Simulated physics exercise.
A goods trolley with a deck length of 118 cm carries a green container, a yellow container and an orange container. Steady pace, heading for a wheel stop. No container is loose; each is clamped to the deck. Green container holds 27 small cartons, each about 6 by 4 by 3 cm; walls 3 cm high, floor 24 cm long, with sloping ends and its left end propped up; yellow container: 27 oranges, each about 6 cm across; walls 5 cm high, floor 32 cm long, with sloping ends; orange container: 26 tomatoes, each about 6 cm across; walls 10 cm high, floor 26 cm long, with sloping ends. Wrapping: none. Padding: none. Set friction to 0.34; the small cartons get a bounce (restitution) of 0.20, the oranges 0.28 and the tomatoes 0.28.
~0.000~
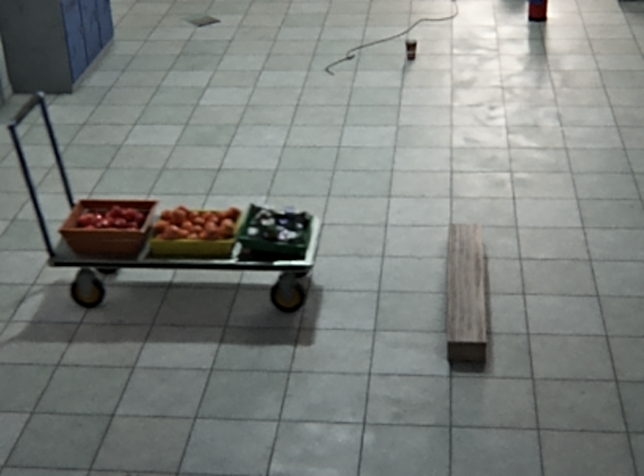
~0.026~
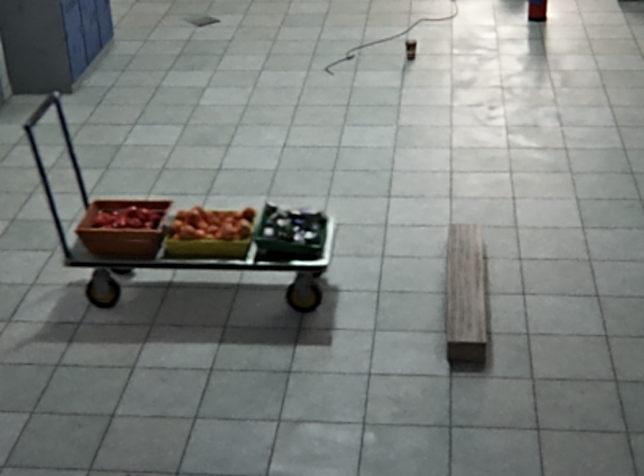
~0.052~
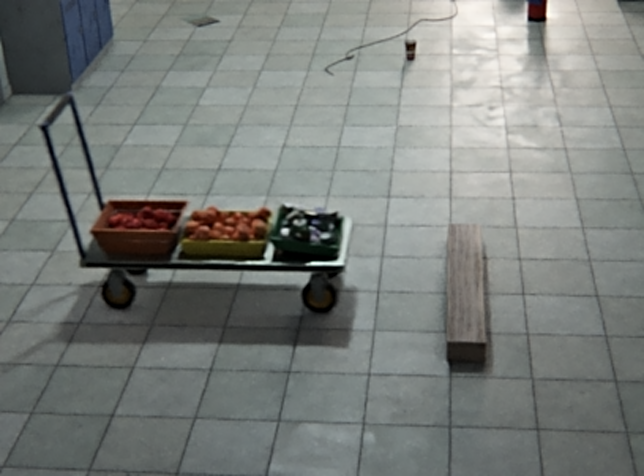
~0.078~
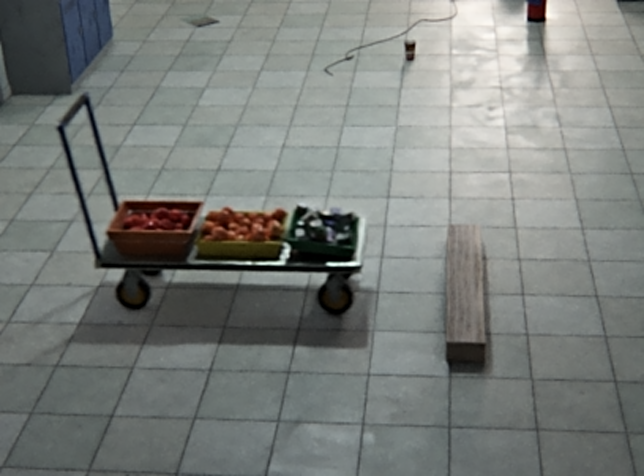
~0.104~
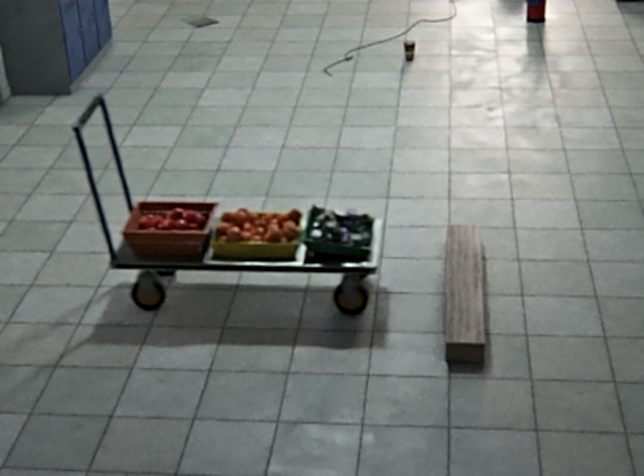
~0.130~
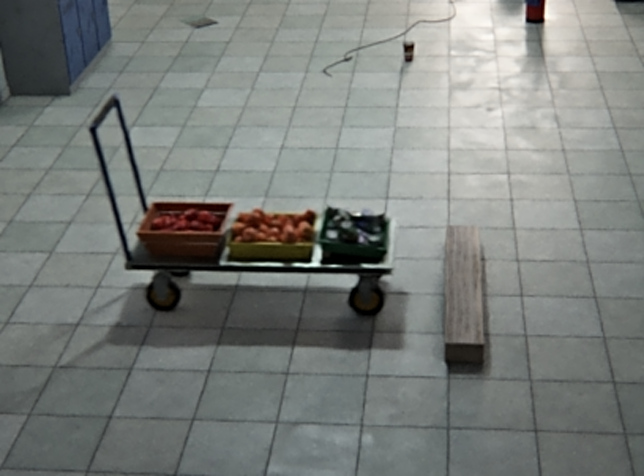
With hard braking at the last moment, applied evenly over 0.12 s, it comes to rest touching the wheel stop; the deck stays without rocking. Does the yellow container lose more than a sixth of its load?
The part that ends up outside is going to be too big to fit in a sixth.
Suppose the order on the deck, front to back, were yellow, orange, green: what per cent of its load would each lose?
In that arrangement the green container sheds 30 per cent of its load, the yellow container 30 per cent, and the orange container 10 per cent.
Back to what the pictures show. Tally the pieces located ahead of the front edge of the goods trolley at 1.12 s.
Some 20 pieces.
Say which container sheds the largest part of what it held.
The green container.
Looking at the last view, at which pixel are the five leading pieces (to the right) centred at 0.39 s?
Roughly at (504, 237).
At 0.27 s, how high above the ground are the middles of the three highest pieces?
I'd say near 40 cm.
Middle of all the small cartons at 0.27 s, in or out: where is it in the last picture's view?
Middle: About (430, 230) px.
After 0.17 s, it begins to slow.
After 0.27 s, green container 25 in, 2 out, yellow container 25 in, 2 out and orange container 26 in, 0 out.
After 0.39 s, green container 11 in, 16 out, yellow container 23 in, 4 out and orange container 25 in, 1 out.
After 0.62 s, green container 11 in, 16 out, yellow container 20 in, 7 out and orange container 24 in, 2 out.
Outcome (at 1.12 s), green container 11 in, 16 out, yellow container 20 in, 7 out and orange container 24 in, 2 out. Asked share, 7 of 27, 26 per cent.
